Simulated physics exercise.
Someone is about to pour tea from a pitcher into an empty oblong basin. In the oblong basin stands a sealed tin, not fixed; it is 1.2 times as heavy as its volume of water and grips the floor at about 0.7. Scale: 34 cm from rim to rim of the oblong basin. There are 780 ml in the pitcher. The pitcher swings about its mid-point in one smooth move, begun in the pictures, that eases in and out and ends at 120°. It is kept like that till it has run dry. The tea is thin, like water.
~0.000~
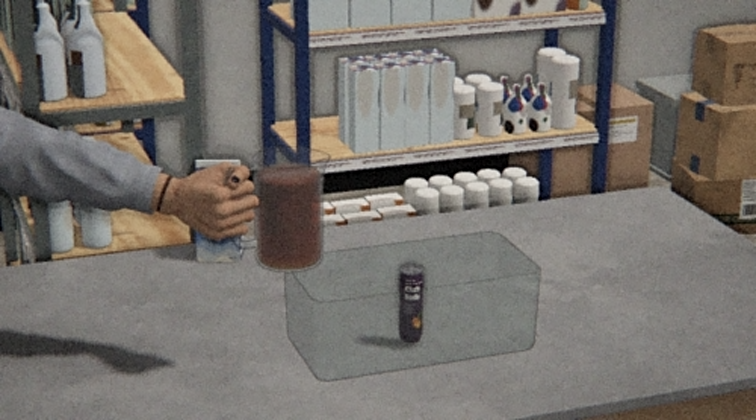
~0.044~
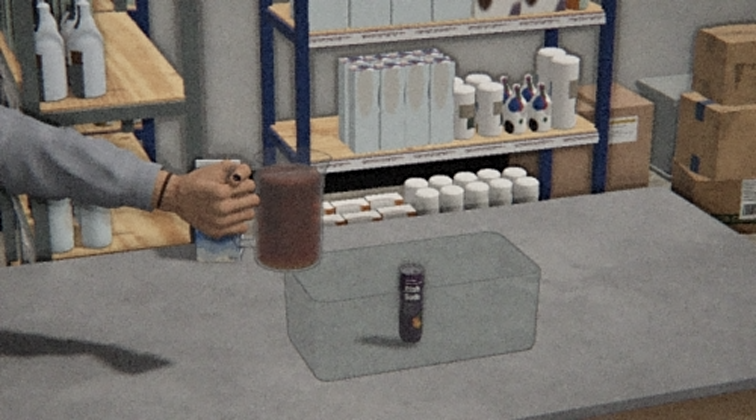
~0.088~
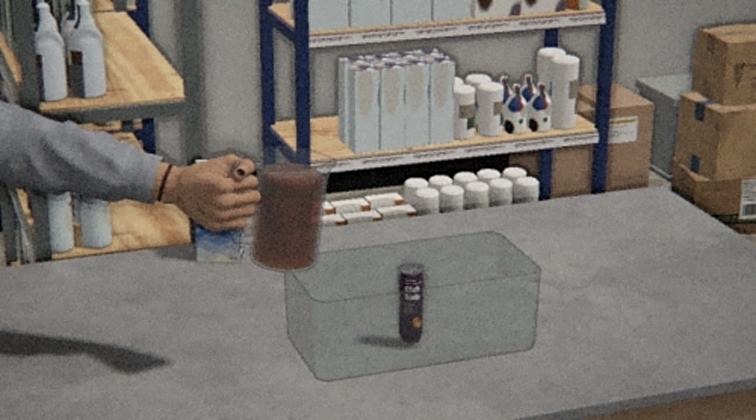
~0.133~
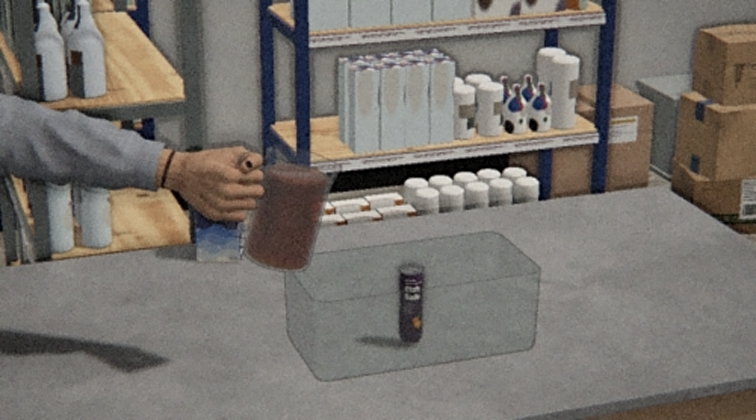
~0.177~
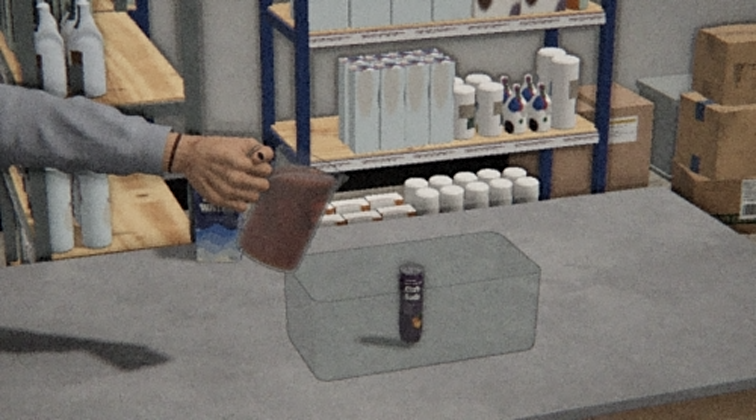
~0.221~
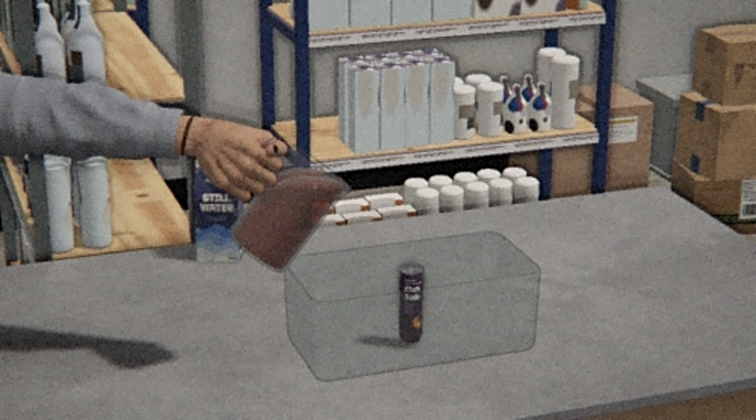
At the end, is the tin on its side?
It keeps standing.
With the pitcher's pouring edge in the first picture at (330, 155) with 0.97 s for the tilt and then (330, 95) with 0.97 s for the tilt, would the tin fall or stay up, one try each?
First it keeps standing; then it falls.
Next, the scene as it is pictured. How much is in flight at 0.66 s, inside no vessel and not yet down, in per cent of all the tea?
Near 9 in a hundred.
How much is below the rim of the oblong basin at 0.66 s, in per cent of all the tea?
Near 80 in a hundred.
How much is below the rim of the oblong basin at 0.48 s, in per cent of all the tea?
Near 26 in a hundred.
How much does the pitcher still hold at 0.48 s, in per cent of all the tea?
Some 58 per cent.
By 0.48 s the tilt is 112° and 59 per cent is still to pour; the tin stands where it began.
By 0.66 s the tilt is 120° and 12 per cent is still to pour; the tin stands where it began.
By 0.86 s the tilt is 120° and 0 per cent is still to pour; the tin stands 1 cm from where it began.
By 1.07 s the tilt is 120° and 0 per cent is still to pour; the tin stands 1 cm from where it began.
At rest the tin stands 1 cm from where it began.
